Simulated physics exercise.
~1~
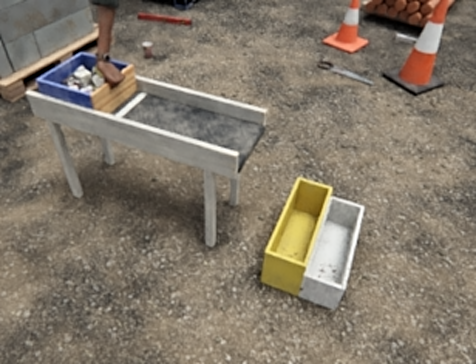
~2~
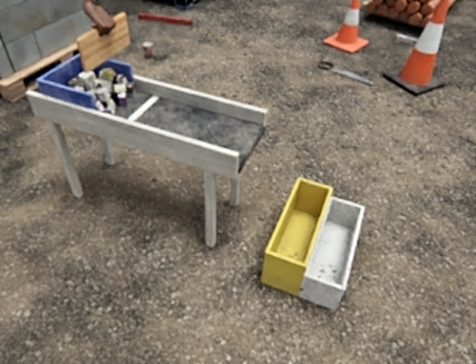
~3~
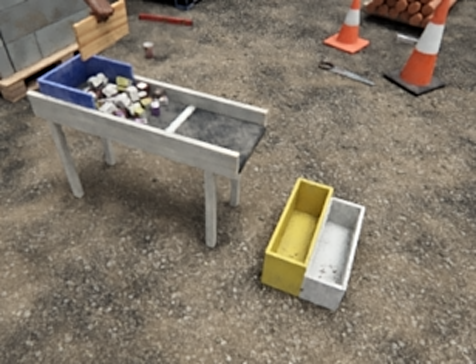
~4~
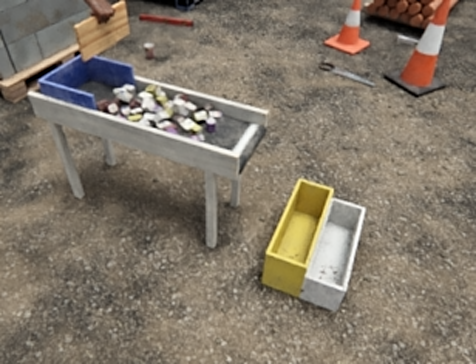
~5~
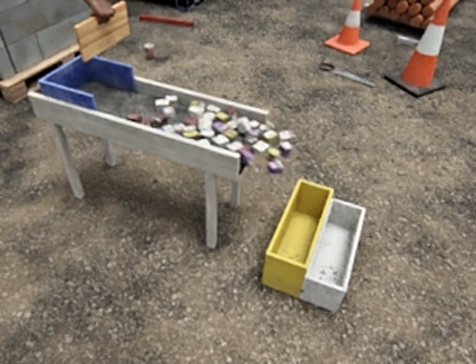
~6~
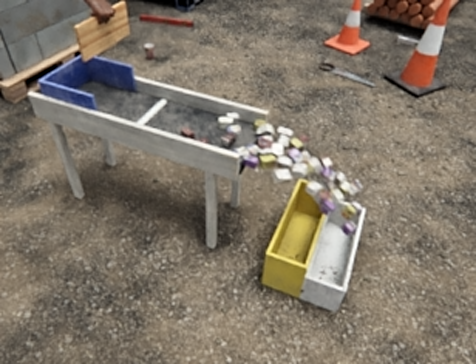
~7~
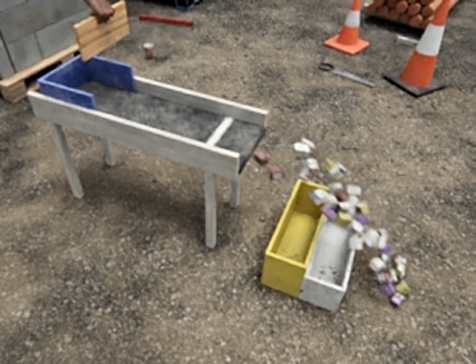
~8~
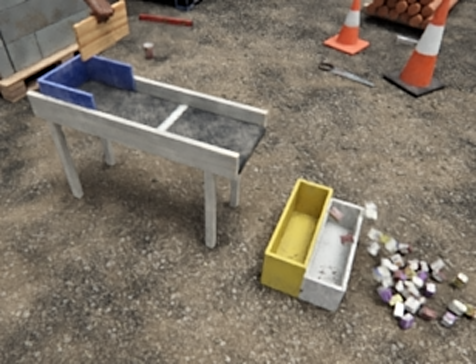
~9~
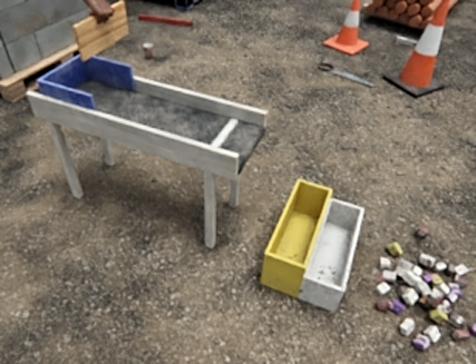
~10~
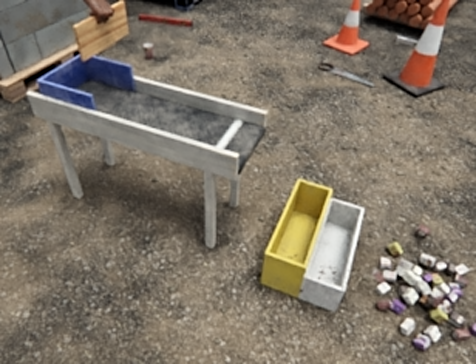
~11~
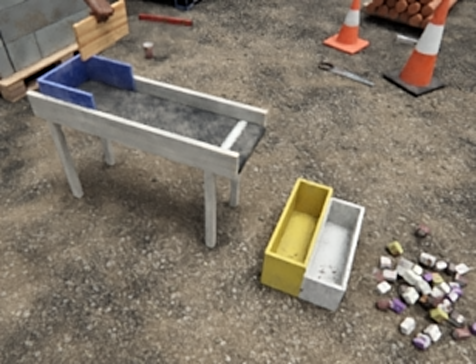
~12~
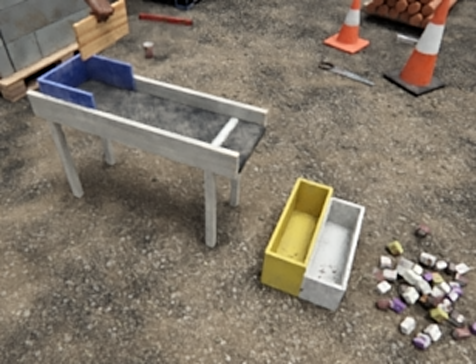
On a gravelly yard, a hand lifted a wooden gate from a blue pen, and a raised belt carried a heap of small cartons rightward, flinging them over the yellow tub and white bin until they lay scattered on the ground beyond.
